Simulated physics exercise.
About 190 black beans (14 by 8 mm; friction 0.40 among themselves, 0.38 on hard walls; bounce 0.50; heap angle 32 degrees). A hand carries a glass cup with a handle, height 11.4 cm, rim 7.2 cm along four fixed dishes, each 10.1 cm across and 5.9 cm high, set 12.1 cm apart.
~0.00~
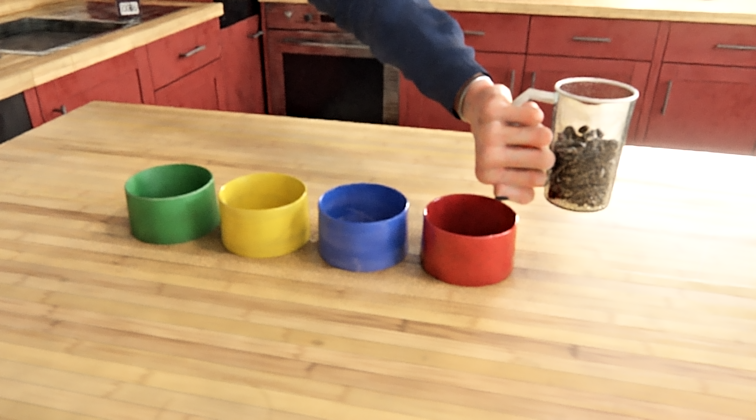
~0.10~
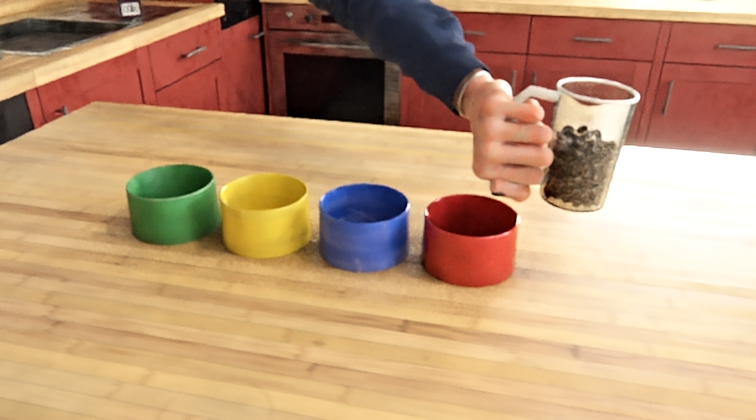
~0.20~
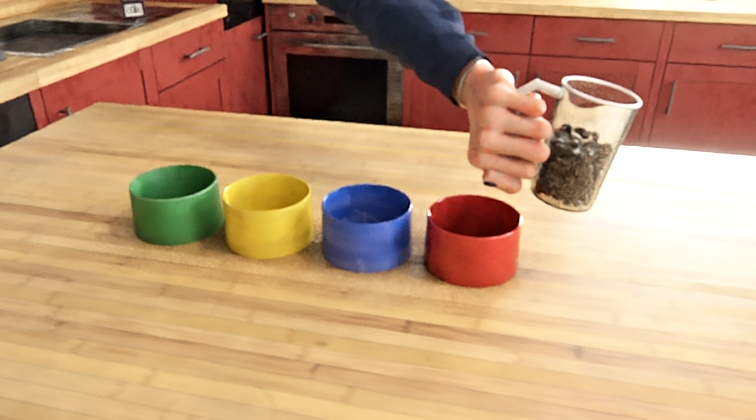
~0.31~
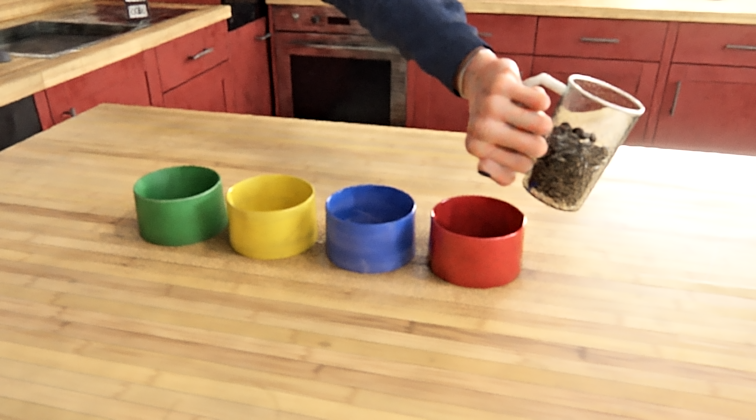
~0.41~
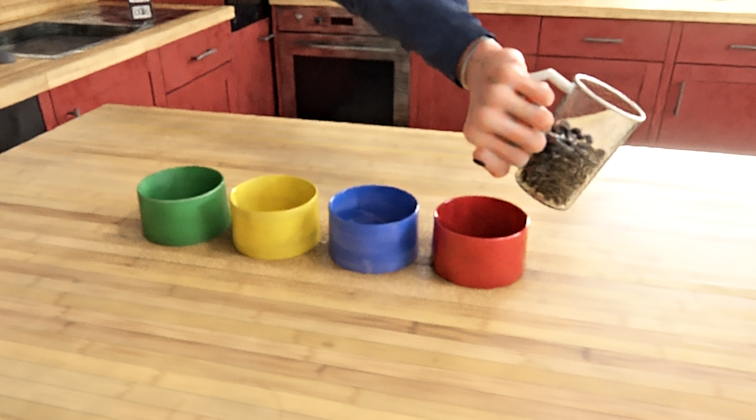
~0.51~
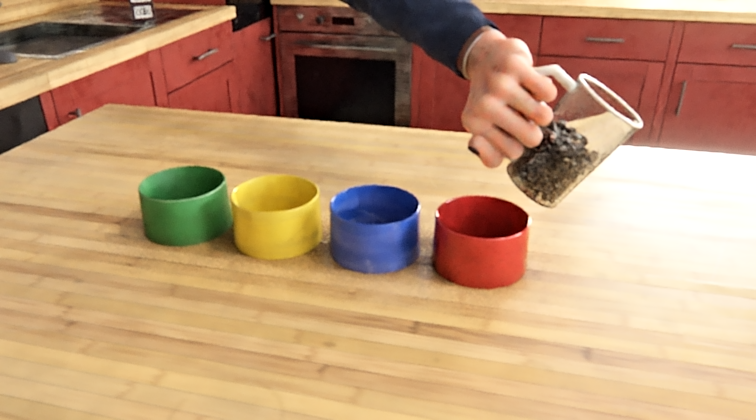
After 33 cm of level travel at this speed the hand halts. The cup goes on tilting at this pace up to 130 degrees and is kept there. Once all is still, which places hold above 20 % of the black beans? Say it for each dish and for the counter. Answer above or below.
Red dish: Above; blue dish: Below; green dish: Below; yellow dish: Below; on the counter: Above.
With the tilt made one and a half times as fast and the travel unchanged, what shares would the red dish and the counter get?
Then: Red 0, counter 100.
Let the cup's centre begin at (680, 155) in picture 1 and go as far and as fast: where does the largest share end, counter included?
Most goes to: Counter.
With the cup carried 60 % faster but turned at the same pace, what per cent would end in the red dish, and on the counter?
Then: Red 100, counter 0.
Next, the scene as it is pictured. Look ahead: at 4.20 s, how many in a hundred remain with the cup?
About 0 per cent.
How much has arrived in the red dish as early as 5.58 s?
Near 35 per cent so far.
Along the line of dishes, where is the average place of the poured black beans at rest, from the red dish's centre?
About 8 cm to its right.
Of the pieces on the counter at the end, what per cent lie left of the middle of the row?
About 0 per cent.
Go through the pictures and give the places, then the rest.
In the first picture, cup at (585, 146), tilt 0 degrees, lip at (636, 93), moved 0.0 cm; middle of the pieces at (581, 169); red dish at (470, 215); blue dish at (363, 202); yellow dish at (263, 191); green dish at (169, 181).
In the second picture, cup at (584, 146), tilt 3 degrees, lip at (637, 96), moved 0.3 cm; middle of the pieces at (578, 169).
In the third picture, cup at (580, 146), tilt 11 degrees, lip at (640, 101), moved 0.9 cm; middle of the pieces at (572, 168).
In the fourth picture, cup at (577, 146), tilt 18 degrees, lip at (642, 108), moved 1.5 cm; middle of the pieces at (566, 167).
In the fifth picture, cup at (574, 146), tilt 25 degrees, lip at (643, 116), moved 2.2 cm; middle of the pieces at (560, 165).
In the sixth picture, cup at (569, 145), tilt 33 degrees, lip at (640, 123), moved 2.8 cm; middle of the pieces at (553, 163); red dish at (482, 216); blue dish at (375, 204); yellow dish at (275, 193); green dish at (183, 183). Its pace works out near 75 degrees a second; the hand travels 6 cm a second.
After 2.72 s, tilt 130 degrees; cup holds 0 %, red 35 %.
After 4.20 s, tilt 130 degrees; cup holds 0 %, red 35 %.
After 5.58 s, tilt 130 degrees; cup holds 0 %, red 35 %.
At rest (5.9 s), red 35 %, blue 0 %, green 0 %, yellow 0 %, counter 65 %.
